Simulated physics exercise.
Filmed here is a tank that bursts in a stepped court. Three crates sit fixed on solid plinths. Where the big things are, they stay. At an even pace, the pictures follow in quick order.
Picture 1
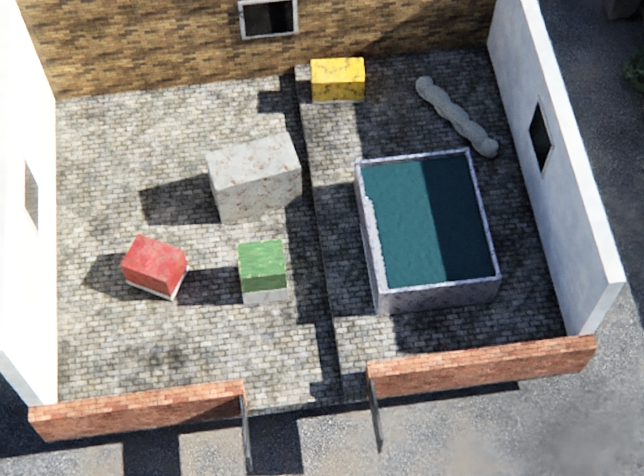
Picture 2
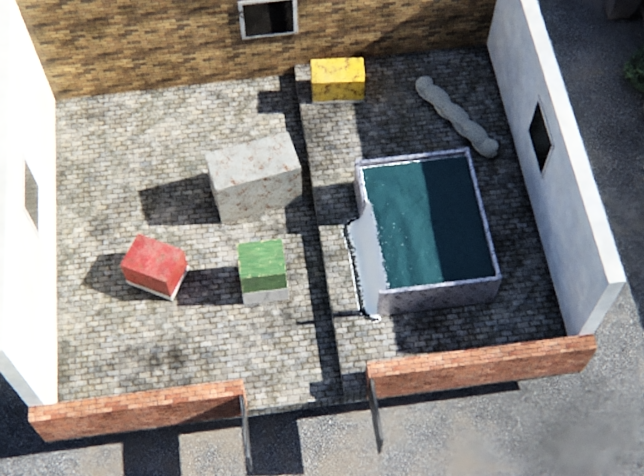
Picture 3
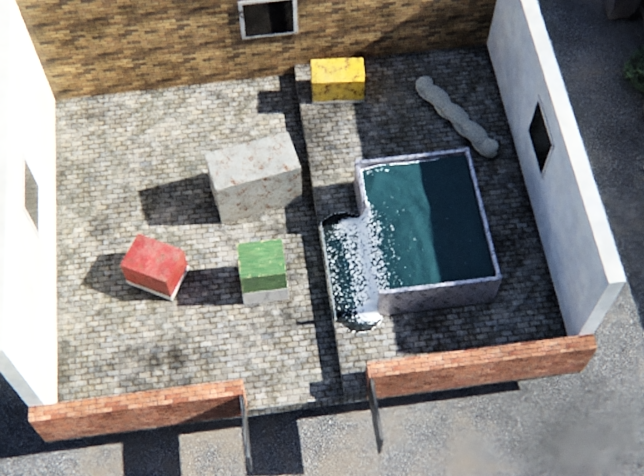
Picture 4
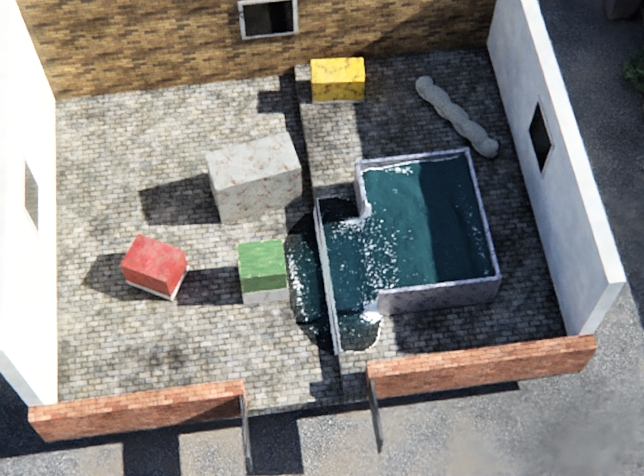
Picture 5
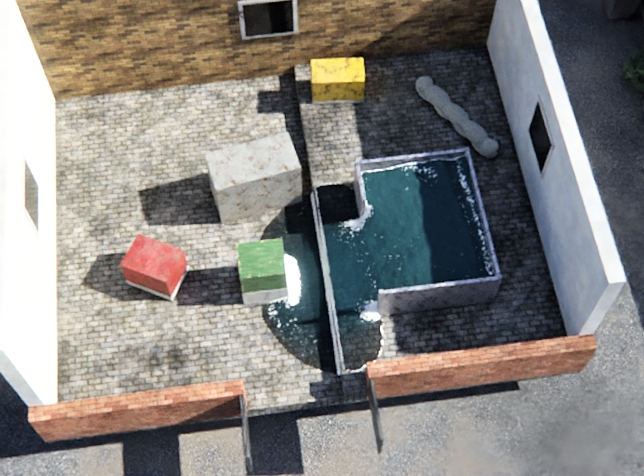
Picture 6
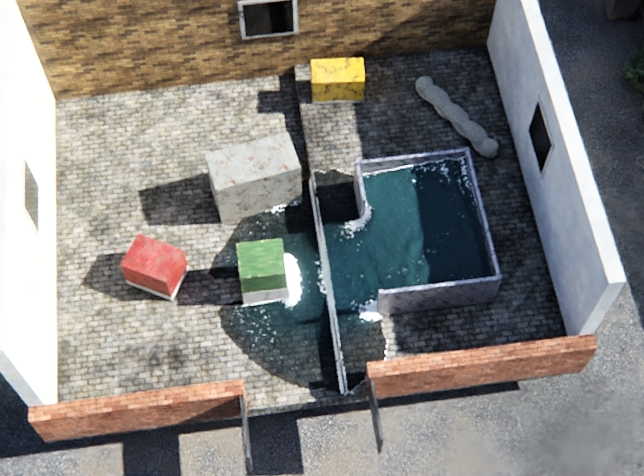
A square tank of dark teal water stands at the right of a paved, walled court with a step running through it, seen from high above by a still camera. A pale block, a red box and a green box sit to the left, with a yellow box and a lumpy grey shape behind. The tank's left side opens, and water pours out leftward, crosses the step and spreads around the green box.
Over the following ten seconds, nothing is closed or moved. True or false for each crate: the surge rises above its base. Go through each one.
Red crate: True; yellow crate: False; green crate: True.
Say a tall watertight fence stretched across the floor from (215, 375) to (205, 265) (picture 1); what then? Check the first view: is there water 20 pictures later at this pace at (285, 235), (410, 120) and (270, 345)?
One by one: Soaked, spared, soaked.
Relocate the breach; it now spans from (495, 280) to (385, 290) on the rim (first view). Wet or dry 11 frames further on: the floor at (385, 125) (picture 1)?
Status of the point: Never reached.
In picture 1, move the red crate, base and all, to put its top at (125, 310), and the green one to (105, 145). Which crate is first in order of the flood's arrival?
Judging by the pictures, the red one.
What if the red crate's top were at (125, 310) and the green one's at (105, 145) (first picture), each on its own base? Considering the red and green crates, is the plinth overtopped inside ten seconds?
As I read it, the red gets flooded and the green stays clear.
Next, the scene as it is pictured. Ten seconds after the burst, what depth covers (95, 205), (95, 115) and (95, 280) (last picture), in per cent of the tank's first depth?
The three come to near 10, 12 and 8 per cent respectively.
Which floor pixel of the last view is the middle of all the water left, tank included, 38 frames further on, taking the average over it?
It is near (216, 244).
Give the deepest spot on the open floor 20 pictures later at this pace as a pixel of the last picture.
Somewhere around pixel (92, 393).
A moment on, water covers 25 % of the floor; the red crate water round its plinth, the yellow crate not reached, the green crate water round its plinth.
Next, water covers 35 % of the floor; the red crate water round its plinth, the yellow crate not reached, the green crate water round its plinth.
Then, water covers 45 % of the floor; the red crate water round its plinth, the yellow crate not reached, the green crate water round its plinth.
Later, water covers 60 % of the floor; the red crate water round its plinth, the yellow crate not reached, the green crate water round its plinth.
In the end, water covers 60 % of the floor; the red crate was topped, the yellow crate stayed above the water, the green crate was topped.
